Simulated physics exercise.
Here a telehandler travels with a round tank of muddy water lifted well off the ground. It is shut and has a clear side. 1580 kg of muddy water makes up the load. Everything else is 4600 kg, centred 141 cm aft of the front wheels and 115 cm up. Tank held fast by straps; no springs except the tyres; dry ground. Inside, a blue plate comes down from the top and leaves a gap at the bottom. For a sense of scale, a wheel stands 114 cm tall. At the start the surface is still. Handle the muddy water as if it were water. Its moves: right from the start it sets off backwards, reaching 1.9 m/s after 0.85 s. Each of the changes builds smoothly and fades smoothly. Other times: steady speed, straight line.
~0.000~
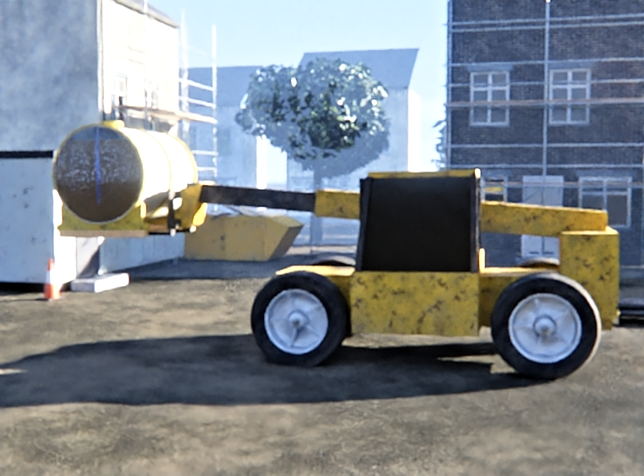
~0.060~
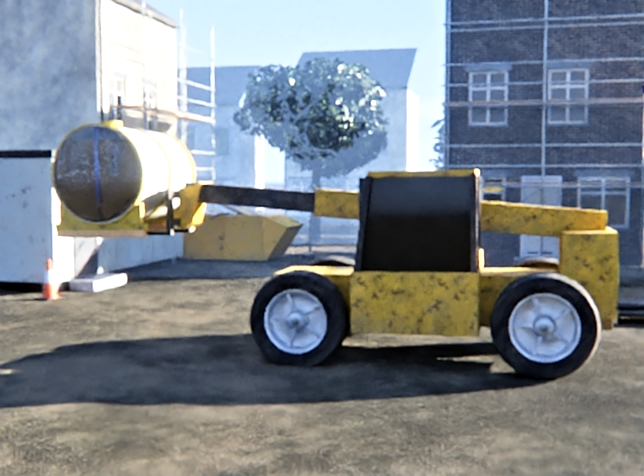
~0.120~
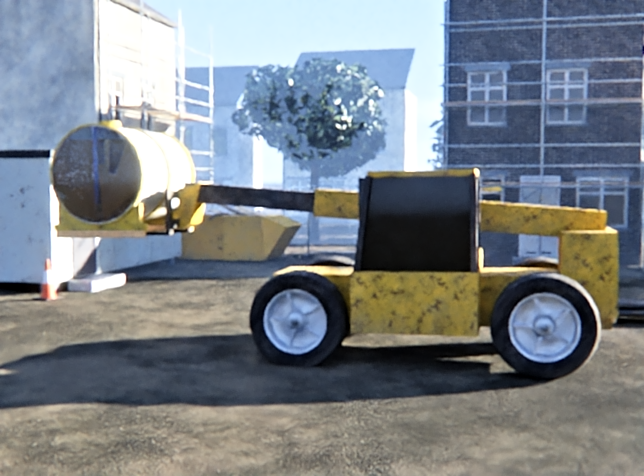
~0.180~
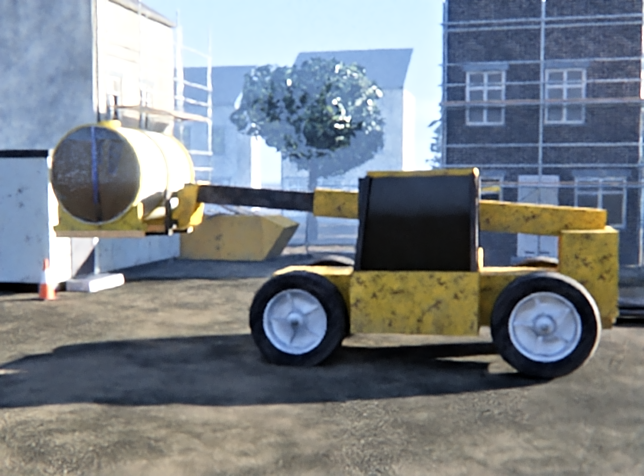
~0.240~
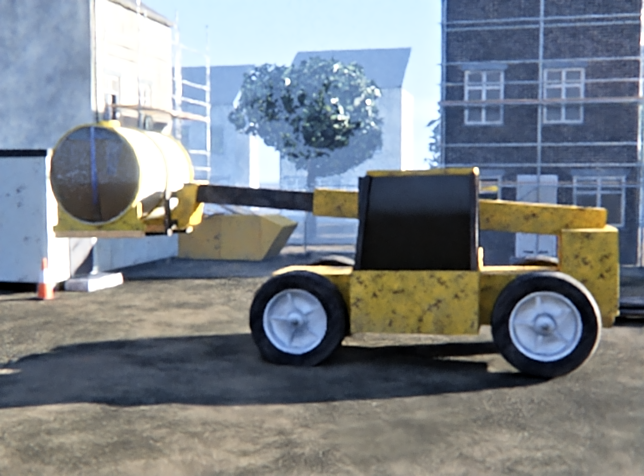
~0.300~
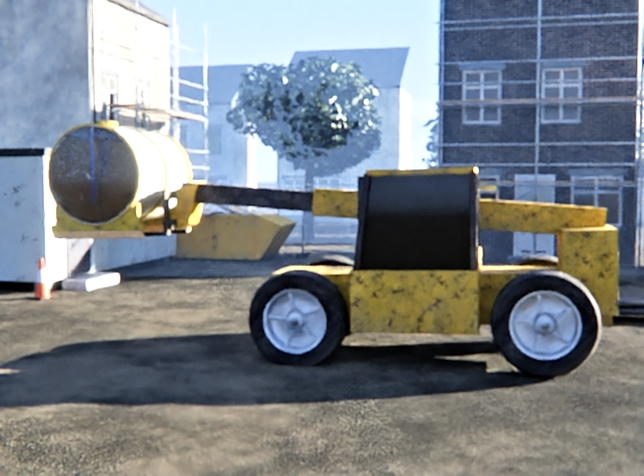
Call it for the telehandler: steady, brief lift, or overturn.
Brief lift.
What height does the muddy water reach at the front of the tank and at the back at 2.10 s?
Front level 90 cm, back level 98 cm.
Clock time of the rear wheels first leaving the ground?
About 0.45 s.
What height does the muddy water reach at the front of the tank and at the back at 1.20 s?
I'd say some 98 centimetres in front and some 96 centimetres behind.
After 0.45 s the lean is 1° nose down, the rear 2 cm in the air; the liquid stands 90 cm at the back and 99 cm at the front.
After 1.20 s the lean is 5° nose down, the rear 20 cm in the air; the liquid stands 95 cm at the back and 99 cm at the front.
After 2.10 s the lean is 1° nose up, wheels down; the liquid stands 99 cm at the back and 90 cm at the front.
After 3.84 s all wheels are down again; the highest lift was 20 cm and the largest lean 5°.
